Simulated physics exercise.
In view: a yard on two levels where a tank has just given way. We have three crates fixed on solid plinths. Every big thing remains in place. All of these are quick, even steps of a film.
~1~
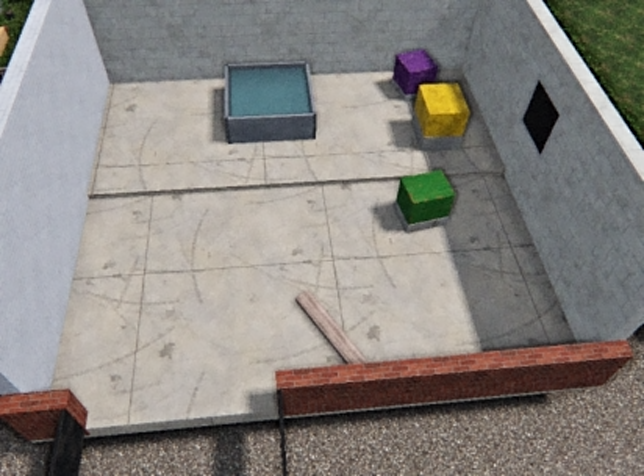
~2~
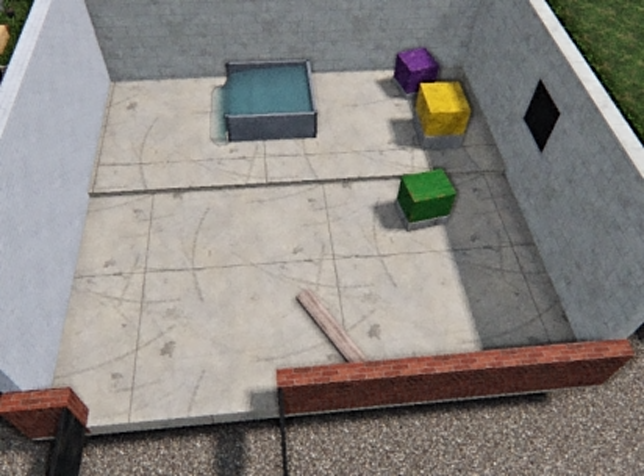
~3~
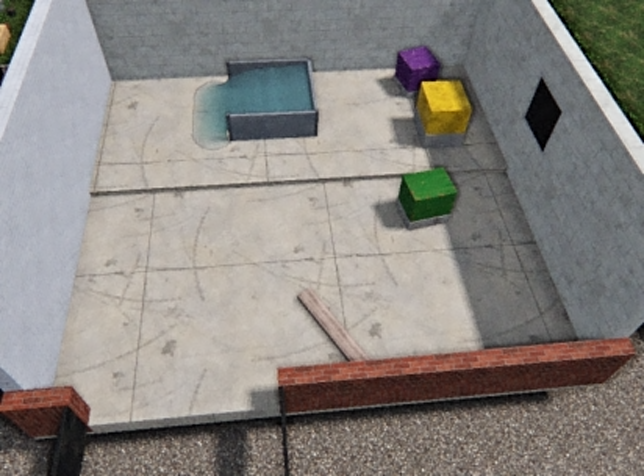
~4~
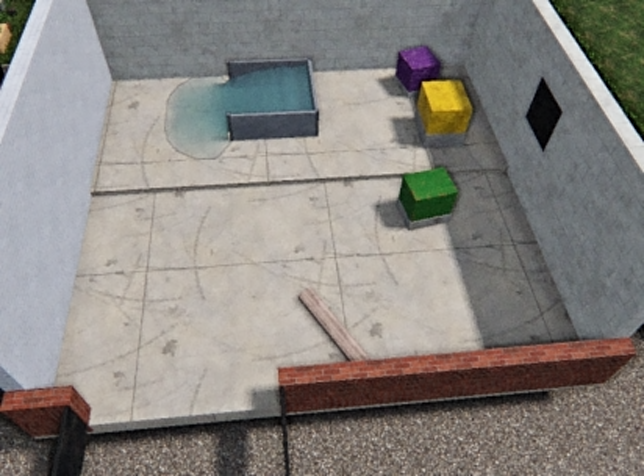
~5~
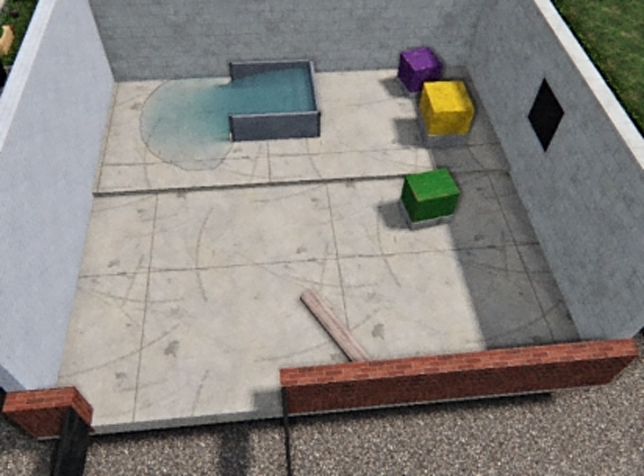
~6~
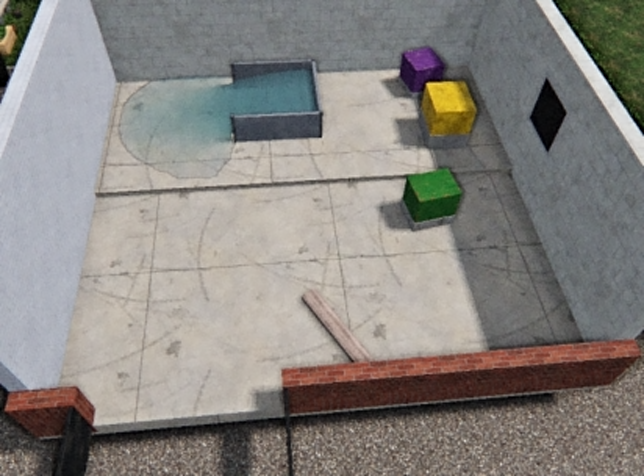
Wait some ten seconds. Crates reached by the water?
Yellow crate not reached, green crate not reached, purple crate not reached.
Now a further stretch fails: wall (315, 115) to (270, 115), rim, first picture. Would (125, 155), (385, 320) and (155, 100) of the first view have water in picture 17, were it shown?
Well, the first one's left untouched, the second's sodden, and the third's left untouched.
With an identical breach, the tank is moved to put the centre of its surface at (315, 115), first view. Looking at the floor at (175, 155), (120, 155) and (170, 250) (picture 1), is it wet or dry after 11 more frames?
First drenched; next drenched; last drenched.
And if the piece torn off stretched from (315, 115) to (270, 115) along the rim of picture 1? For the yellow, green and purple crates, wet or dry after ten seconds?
Result - yellow crate is not reached; green crate is not reached; purple crate is not reached.
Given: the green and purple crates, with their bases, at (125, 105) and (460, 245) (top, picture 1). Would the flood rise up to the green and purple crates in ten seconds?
Reading - green crate: Flooded, purple crate: Untouched.
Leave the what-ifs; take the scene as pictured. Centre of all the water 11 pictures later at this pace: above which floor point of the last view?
It is near (182, 122).
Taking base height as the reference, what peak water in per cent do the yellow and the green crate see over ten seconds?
0 %, then 0 %.
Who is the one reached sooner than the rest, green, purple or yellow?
That would be the purple one.
A moment on, water covers 15 % of the floor; the yellow crate not reached, the green crate not reached, the purple crate not reached.
Next, water covers 15 % of the floor; the yellow crate not reached, the green crate not reached, the purple crate not reached.
Then, water covers 30 % of the floor; the yellow crate not reached, the green crate not reached, the purple crate not reached.
Later, water covers 50 % of the floor; the yellow crate not reached, the green crate not reached, the purple crate water round its plinth.
In the end, water covers 45 % of the floor; the yellow crate stayed above the water, the green crate stayed above the water, the purple crate stayed above the water.
